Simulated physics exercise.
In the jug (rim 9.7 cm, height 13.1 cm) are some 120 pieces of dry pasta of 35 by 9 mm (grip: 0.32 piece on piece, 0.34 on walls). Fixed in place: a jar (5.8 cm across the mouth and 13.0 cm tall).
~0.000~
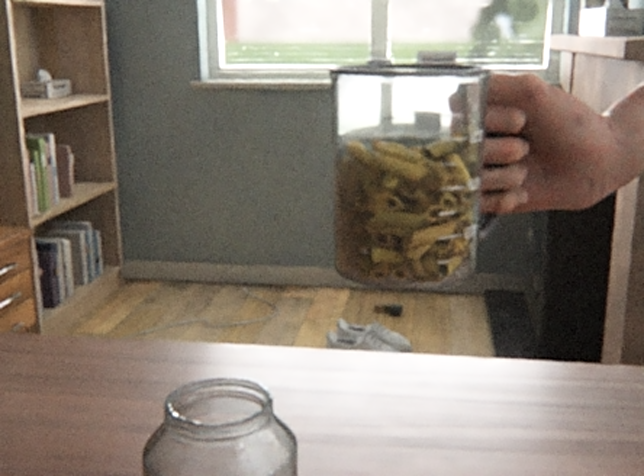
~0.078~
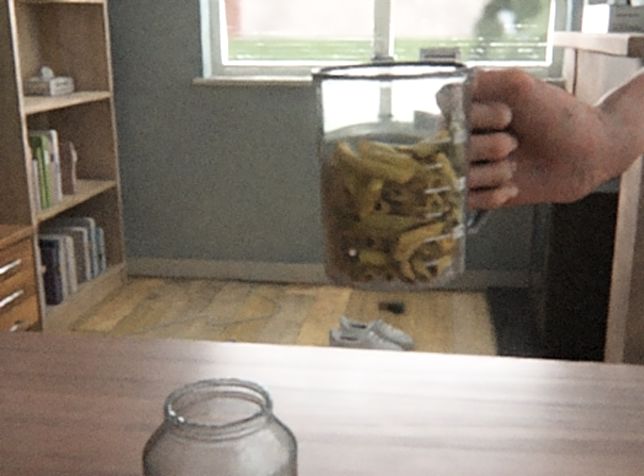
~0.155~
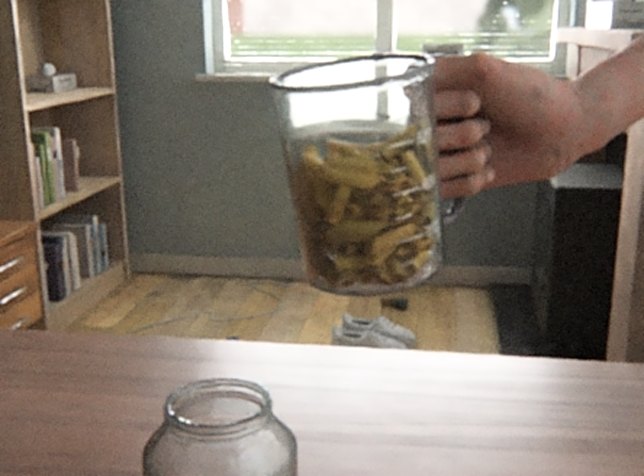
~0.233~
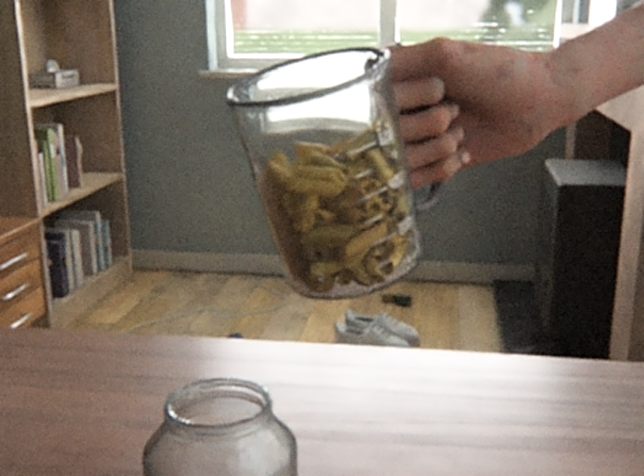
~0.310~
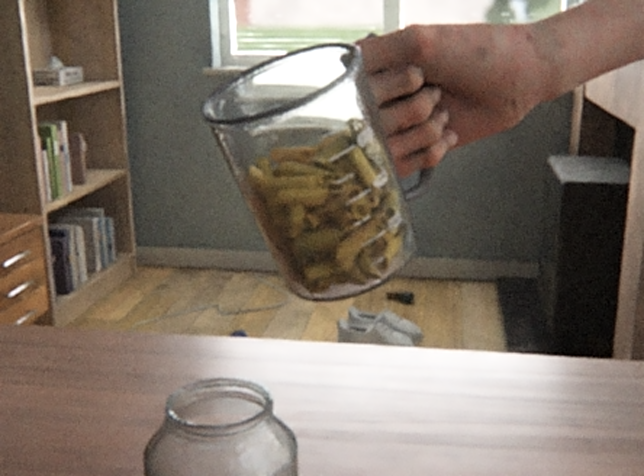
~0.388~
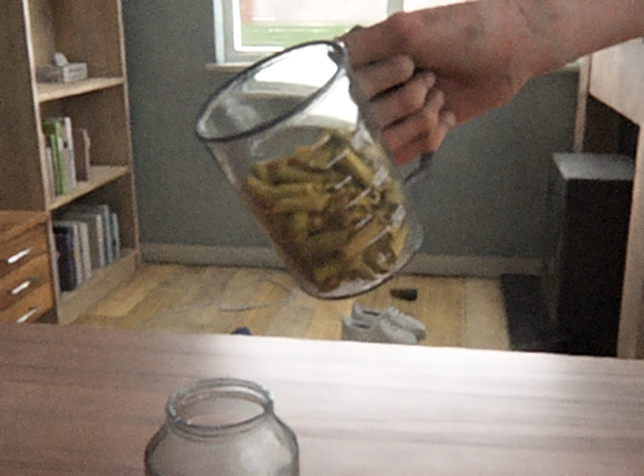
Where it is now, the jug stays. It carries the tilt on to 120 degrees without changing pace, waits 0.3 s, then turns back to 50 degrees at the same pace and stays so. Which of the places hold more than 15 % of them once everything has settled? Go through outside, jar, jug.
More than 15 %? Outside: Yes; jar: Yes; jug: No.
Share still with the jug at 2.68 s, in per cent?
Around 0 in a hundred remain.
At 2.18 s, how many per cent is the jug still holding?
0 %.
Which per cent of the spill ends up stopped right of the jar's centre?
Near 10 per cent of the spill.
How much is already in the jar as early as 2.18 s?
At that moment it's close to 35 per cent.
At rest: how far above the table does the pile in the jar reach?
Roughly 4.5 centimetres above the table.
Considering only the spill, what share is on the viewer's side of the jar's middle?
30 %.
After 1.08 s, tilt 97 degrees; jug 100 %; middle of all pieces near (325, 198).
After 1.65 s, tilt 120 degrees; outside 35 %, jar 35 %, in the air 25 %.
Then, at 2.18 s, tilt 78 degrees; outside 65 %, jar 35 %.
After 2.68 s, tilt 50 degrees; outside 65 %, jar 35 %.
At rest (3.4 s), outside 65 %, jar 35 %, jug 0 %.
